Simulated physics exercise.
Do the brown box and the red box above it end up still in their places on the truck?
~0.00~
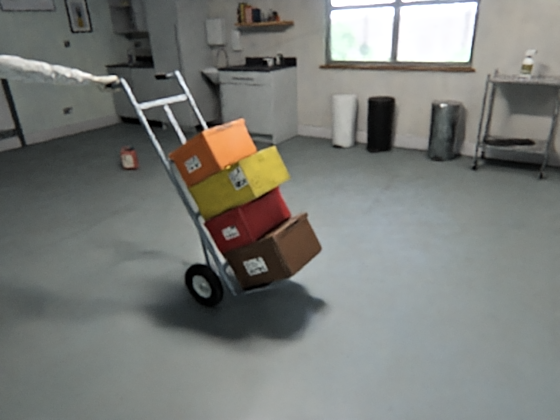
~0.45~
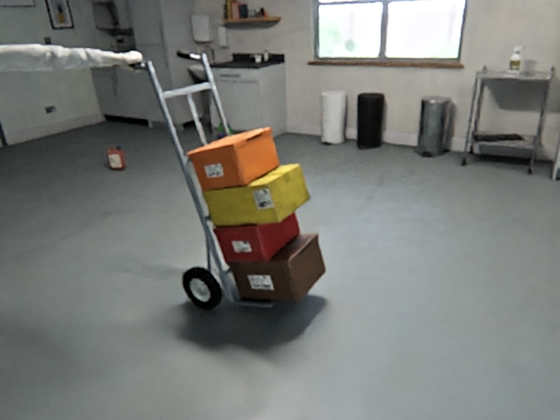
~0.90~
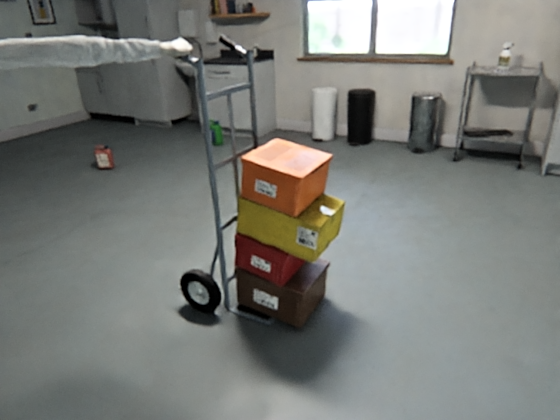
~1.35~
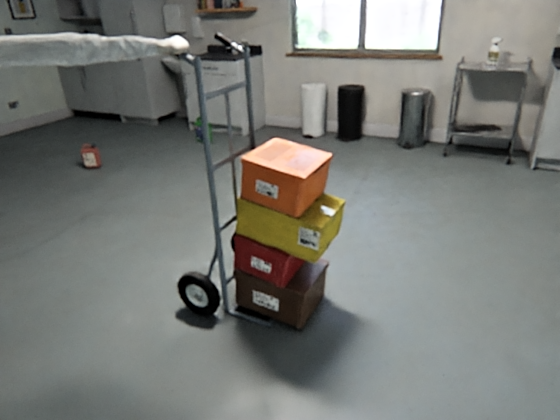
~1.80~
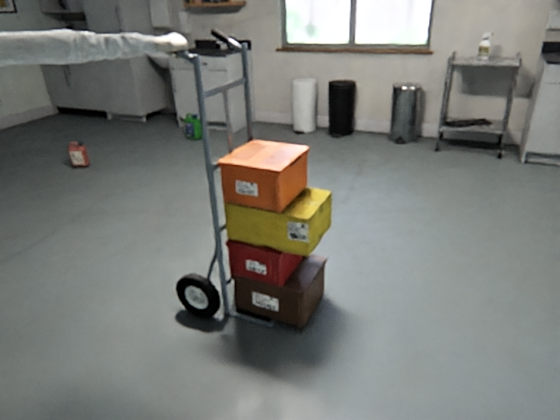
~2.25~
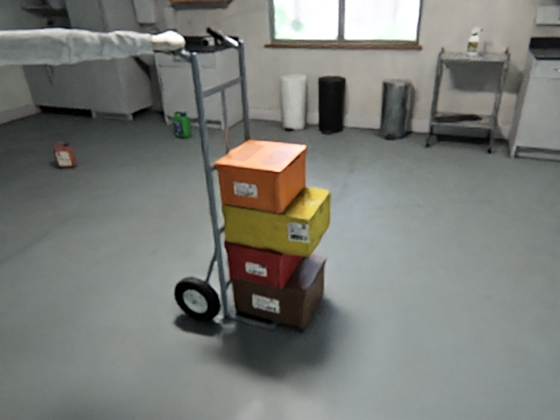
Yes, both of them keep their places. The brown box is at the bottom of the stack with the red one resting on it.
